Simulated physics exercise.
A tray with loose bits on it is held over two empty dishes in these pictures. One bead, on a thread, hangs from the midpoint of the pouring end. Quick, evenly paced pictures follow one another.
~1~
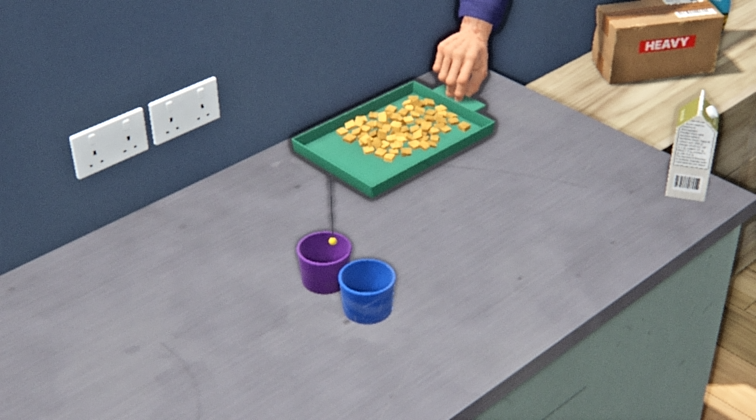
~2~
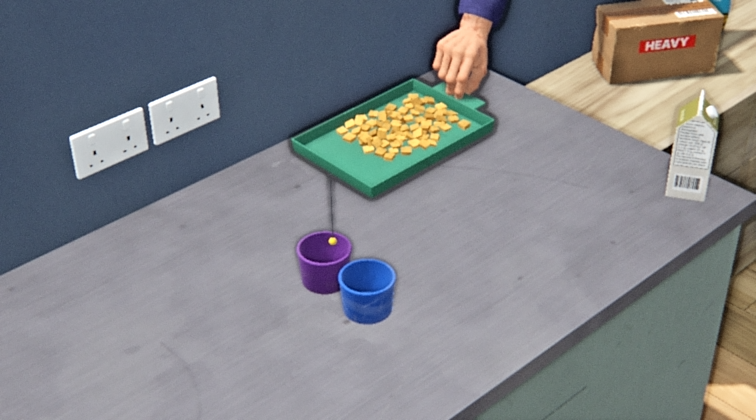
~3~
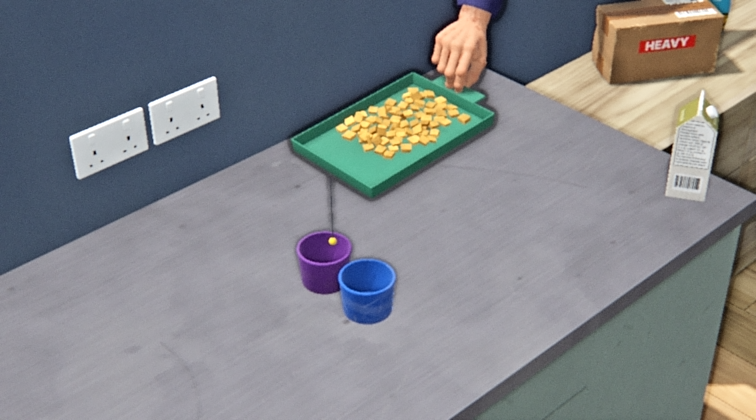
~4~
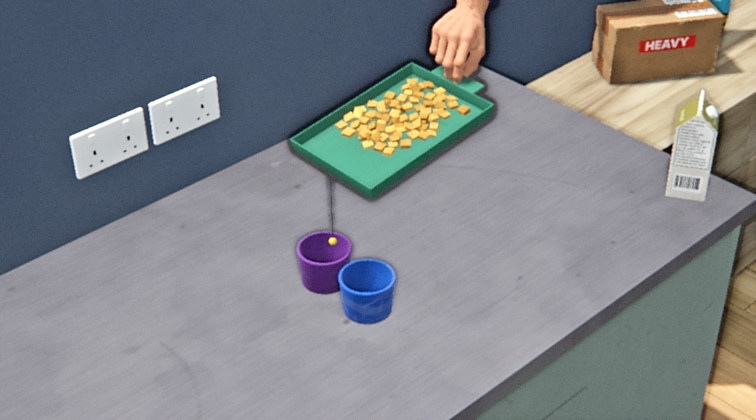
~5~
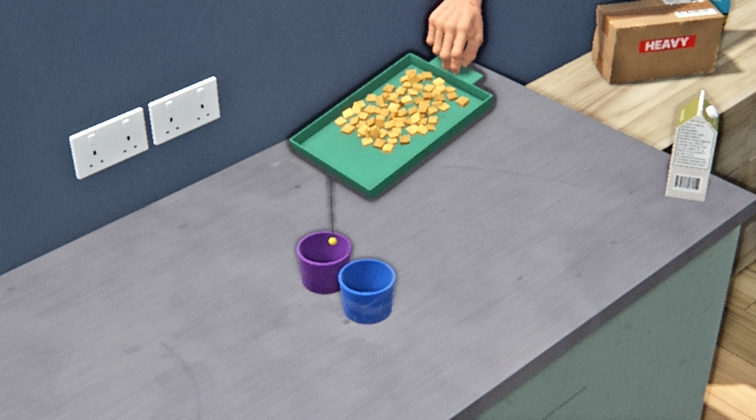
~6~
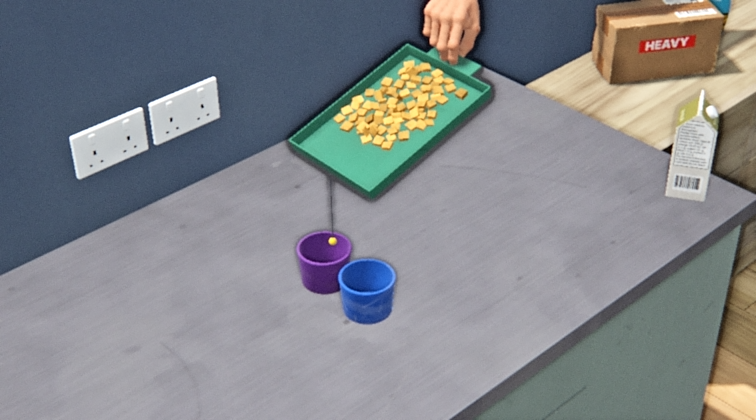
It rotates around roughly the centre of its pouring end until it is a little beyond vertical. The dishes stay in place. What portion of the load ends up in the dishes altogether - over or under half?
Under.
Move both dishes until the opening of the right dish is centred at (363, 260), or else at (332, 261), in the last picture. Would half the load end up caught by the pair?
In turn: Not half; less than half.
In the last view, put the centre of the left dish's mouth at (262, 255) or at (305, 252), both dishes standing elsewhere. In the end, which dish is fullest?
In the first try it's the one on the right, and in the second it's the one on the right.
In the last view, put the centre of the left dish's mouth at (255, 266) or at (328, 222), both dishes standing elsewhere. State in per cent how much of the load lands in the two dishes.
Close to 10 in a hundred, then close to 0 in a hundred.
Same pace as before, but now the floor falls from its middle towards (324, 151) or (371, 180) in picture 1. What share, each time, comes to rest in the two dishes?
First heading roughly 10 %, second roughly 70 %.
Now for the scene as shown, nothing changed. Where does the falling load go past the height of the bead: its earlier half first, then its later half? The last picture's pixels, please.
At about (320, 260), then at (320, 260).
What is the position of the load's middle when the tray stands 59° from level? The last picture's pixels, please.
Load centre: Approx. (339, 158).
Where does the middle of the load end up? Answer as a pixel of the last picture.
The centre ends up roughly at (314, 311).
Shortly afterwards, tray tipped steeply; the whole lot on the tray.
Next, tray tipped right over; the bulk on the tray; a little in the right dish; near a quarter outside both.
Some moments later, tray tipped past a quarter turn; near a quarter in the right dish; a little in the left dish; the bulk outside both.
In the end, tray tipped past a quarter turn; near a quarter in the right dish; a little in the left dish; the bulk outside both.
